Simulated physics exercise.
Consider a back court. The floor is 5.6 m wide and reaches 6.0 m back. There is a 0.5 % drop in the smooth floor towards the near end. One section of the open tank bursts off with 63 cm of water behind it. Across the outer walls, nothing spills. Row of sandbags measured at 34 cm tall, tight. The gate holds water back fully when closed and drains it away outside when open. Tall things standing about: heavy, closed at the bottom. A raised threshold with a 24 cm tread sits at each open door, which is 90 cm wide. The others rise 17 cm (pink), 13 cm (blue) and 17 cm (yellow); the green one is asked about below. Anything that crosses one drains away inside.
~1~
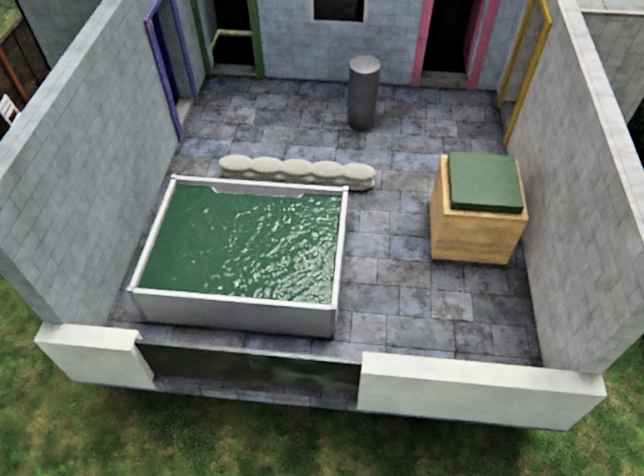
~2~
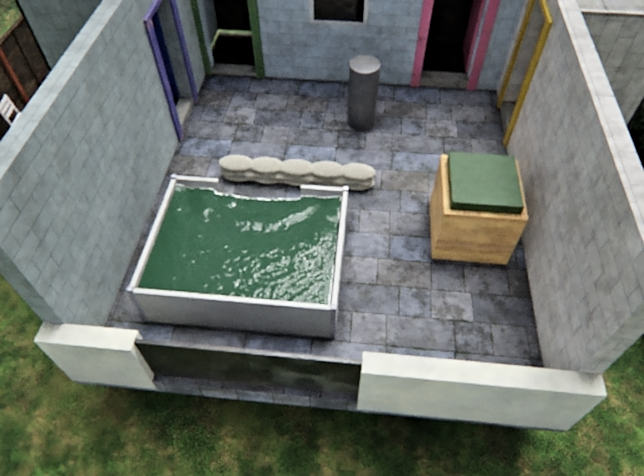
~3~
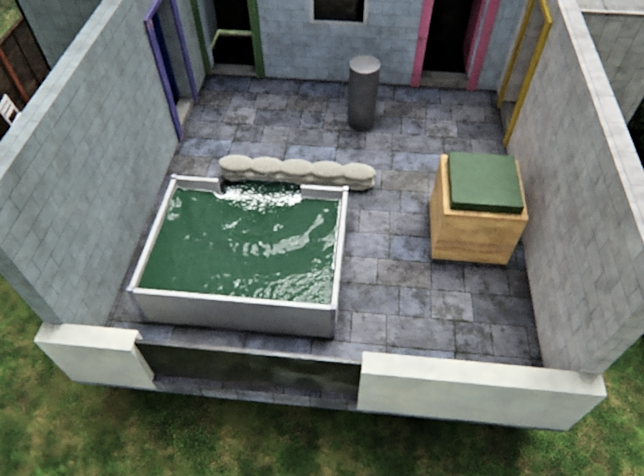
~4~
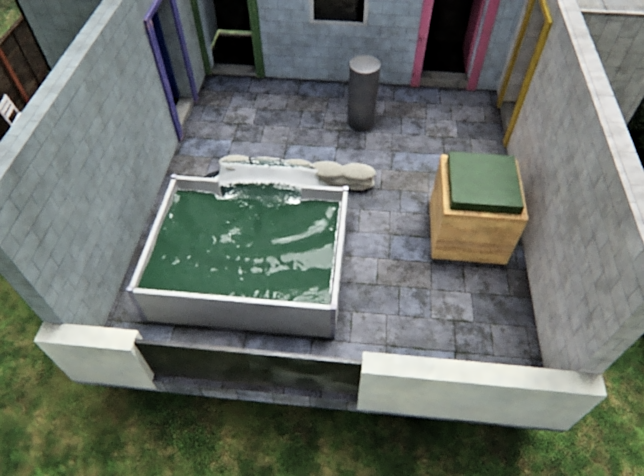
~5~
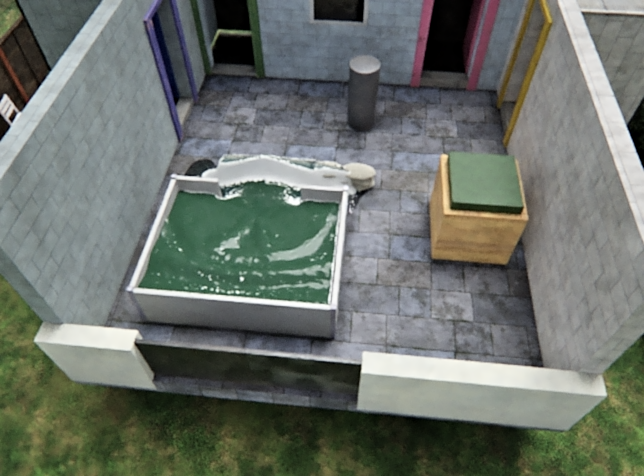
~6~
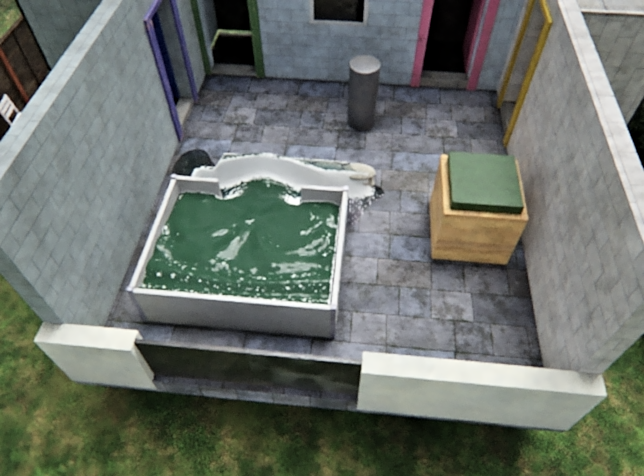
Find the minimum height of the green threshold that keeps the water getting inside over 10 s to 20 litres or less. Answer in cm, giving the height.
Roughly 13 cm.
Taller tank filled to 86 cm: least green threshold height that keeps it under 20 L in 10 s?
Minimum height: Approx. 23 cm.
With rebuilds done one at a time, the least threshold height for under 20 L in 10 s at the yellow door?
Yellow would need about 5.5 cm on its own.
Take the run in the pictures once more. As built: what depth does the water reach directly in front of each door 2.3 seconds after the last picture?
Pink door 0 cm, blue door 7 cm, yellow door 5 cm, green door 17 cm.
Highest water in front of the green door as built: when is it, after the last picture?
The depth peaks at about 2.6 seconds.
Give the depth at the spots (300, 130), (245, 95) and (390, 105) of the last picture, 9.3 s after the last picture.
Roughly 4, 6 and 7 cm, in turn.
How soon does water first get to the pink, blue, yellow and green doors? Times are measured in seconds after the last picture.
For pink it's 3.2 s, for blue 0.5 s, for yellow 2.0 s, and for green 1.4 s.
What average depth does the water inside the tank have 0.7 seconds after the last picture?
On average, around 43 cm.
Then, 0.7 s after the last picture water covers 30 % of the floor, deepest (50 cm) near (263, 188); it has not reached the green door.
Then, 2.3 s after the last picture water covers 65 % of the floor, deepest (30 cm) near (93, 356); 17 cm at the green door, 20 litres in over its 8 cm threshold.
Then, 9.3 s after the last picture water covers 95 % of the floor, deepest (14 cm) near (322, 378); 6 cm at the green door, 80 litres in over its 8 cm threshold.
At the green door as built, the water peaked near 17 cm, 2.5 s after the last picture.
With a threshold of 11 cm, 36 litres would have come in within the 10 s; with 15 cm, 10 litres. So under 20 litres takes about 13 cm.
